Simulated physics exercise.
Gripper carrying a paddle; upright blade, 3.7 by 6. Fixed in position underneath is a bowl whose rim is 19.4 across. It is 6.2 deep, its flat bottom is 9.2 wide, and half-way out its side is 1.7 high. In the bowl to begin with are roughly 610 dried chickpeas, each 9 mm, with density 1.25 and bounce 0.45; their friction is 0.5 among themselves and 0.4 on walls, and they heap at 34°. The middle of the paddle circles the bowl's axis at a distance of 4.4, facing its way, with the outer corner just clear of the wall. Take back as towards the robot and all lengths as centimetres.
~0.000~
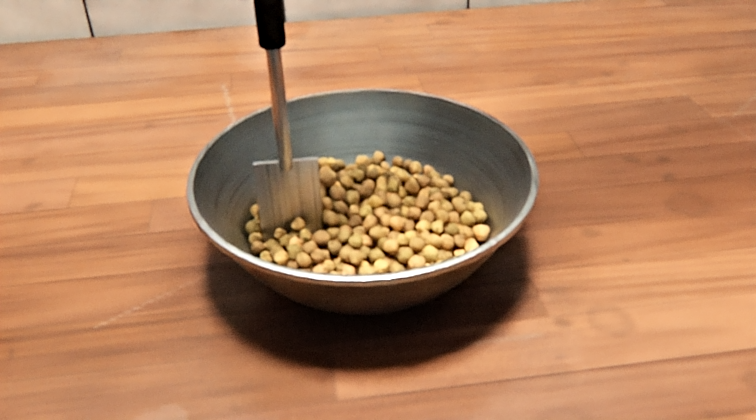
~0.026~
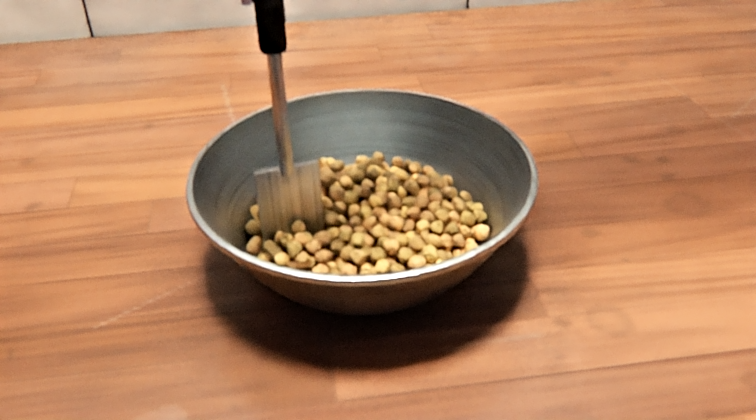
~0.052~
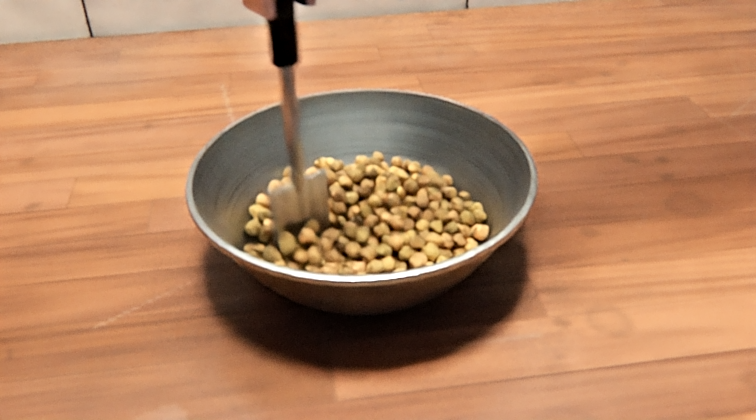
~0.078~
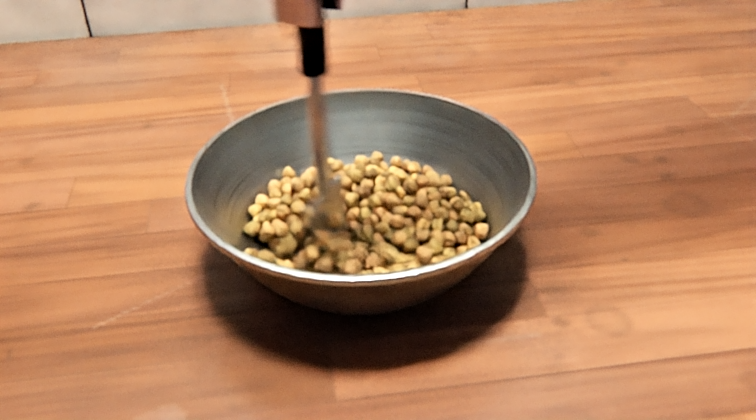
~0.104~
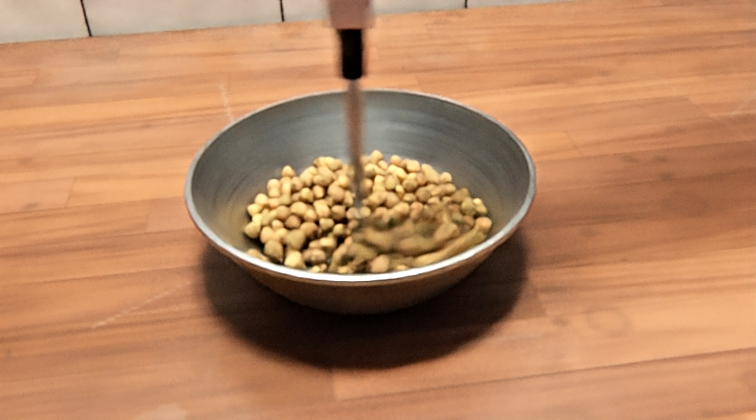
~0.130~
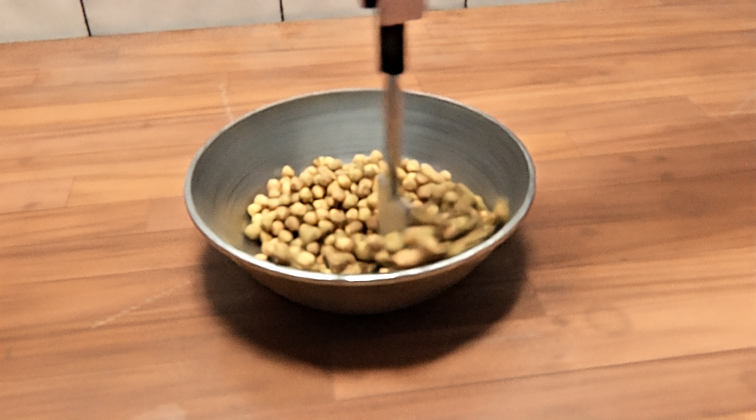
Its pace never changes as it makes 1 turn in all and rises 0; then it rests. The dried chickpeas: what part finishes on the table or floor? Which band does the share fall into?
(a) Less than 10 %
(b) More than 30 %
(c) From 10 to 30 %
c.
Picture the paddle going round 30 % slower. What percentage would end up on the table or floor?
5 %.
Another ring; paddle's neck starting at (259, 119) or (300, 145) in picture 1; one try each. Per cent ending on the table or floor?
I'd guess some 15 and 5 percent.
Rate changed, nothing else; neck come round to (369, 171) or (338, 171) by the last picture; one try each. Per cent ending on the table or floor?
It comes to close to 10 per cent and close to 5 per cent.
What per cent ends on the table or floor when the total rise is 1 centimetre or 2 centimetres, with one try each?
I'd reckon around 20 and 10 per cent.
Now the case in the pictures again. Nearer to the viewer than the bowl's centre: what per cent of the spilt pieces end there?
That share is about 40 per cent.
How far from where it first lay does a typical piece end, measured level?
Some 7 centimetres or so.
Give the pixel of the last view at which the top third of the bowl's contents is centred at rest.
Roughly pixel (307, 252).
By 0.23 s, 200° round, highest piece 8 above the table; 587 in the bowl, 22 in flight or on the tool.
By 0.32 s, 294° round, highest piece 10 above the table; 541 in the bowl, 25 on the table or floor, 43 in flight or on the tool.
By 0.57 s, 0° round, highest piece 7 above the table; 489 in the bowl, 119 on the table or floor, 1 in flight or on the tool.
By 1.27 s, 0° round, highest piece 5 above the table; 488 in the bowl, 121 on the table or floor.
Final count, 488 in the bowl, 121 on the table or floor. That is 20 % on the table or floor.
